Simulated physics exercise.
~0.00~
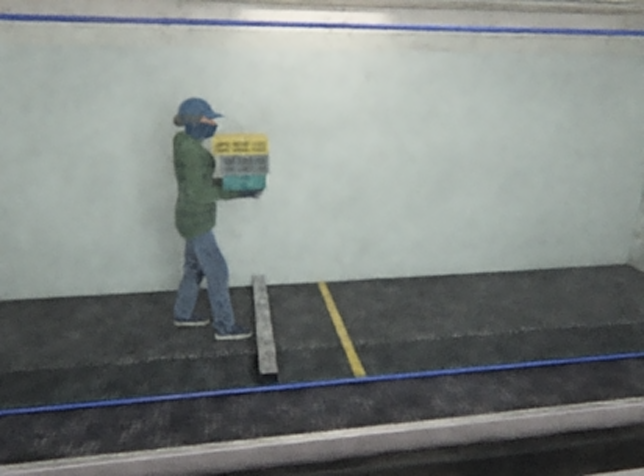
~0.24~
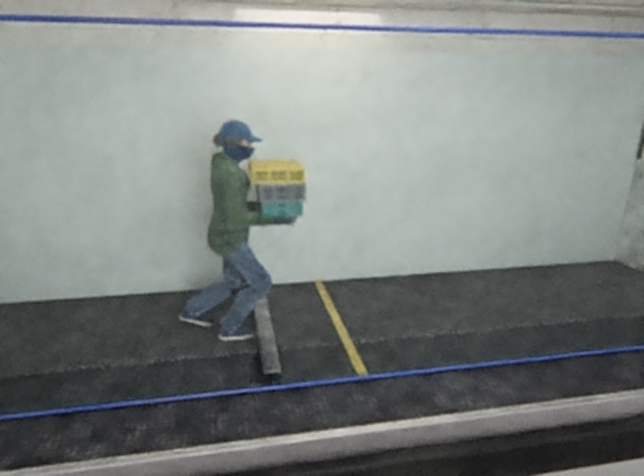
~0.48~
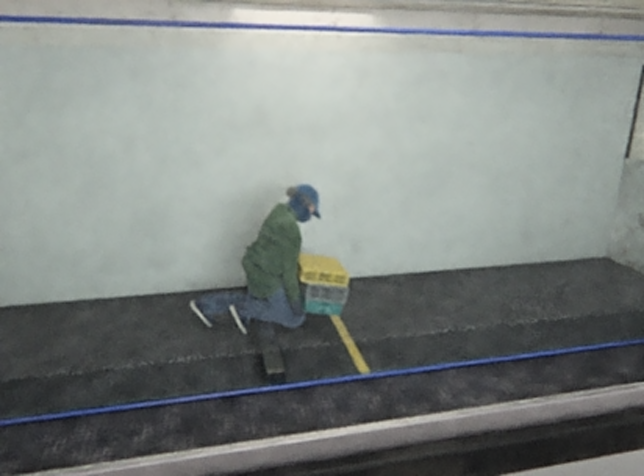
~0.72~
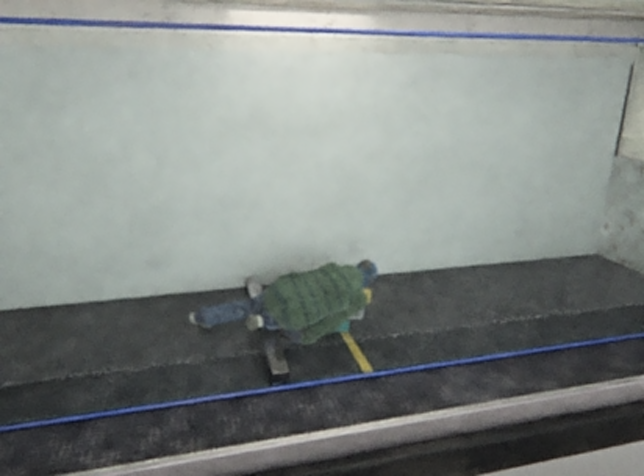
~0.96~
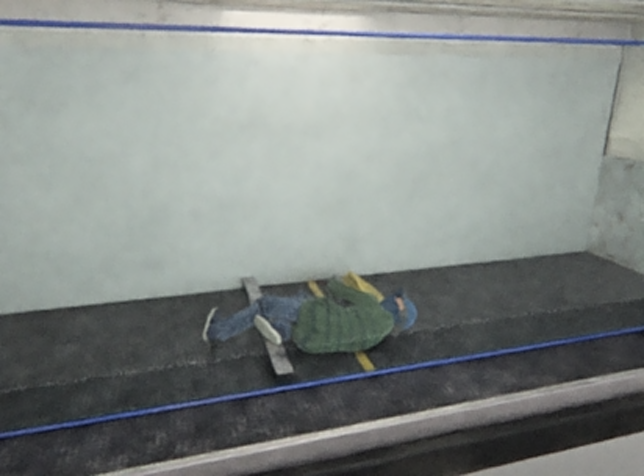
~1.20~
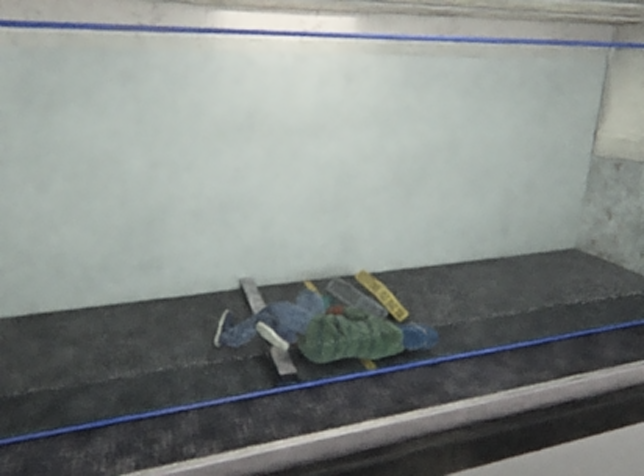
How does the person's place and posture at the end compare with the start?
At the start the person is upright to the left of the grey rail. By the end the person is lower and farther right, lying flat with the legs at the rail and the head past the yellow line.
A dark floor before a pale wall, with blue lines above and below, is seen from the side and slightly above as the view drifts gently. A person in a blue cap, green jacket and jeans stands left of a low grey rail, holding stacked yellow, grey and teal boxes, with a yellow line farther right. The person tips forward to the right, knees folding at the rail, and the boxes drop with the body. The torso pitches flat over the stack, which comes apart. The person ends lying across the rail, head past the yellow line, with the yellow and grey crates also across it.
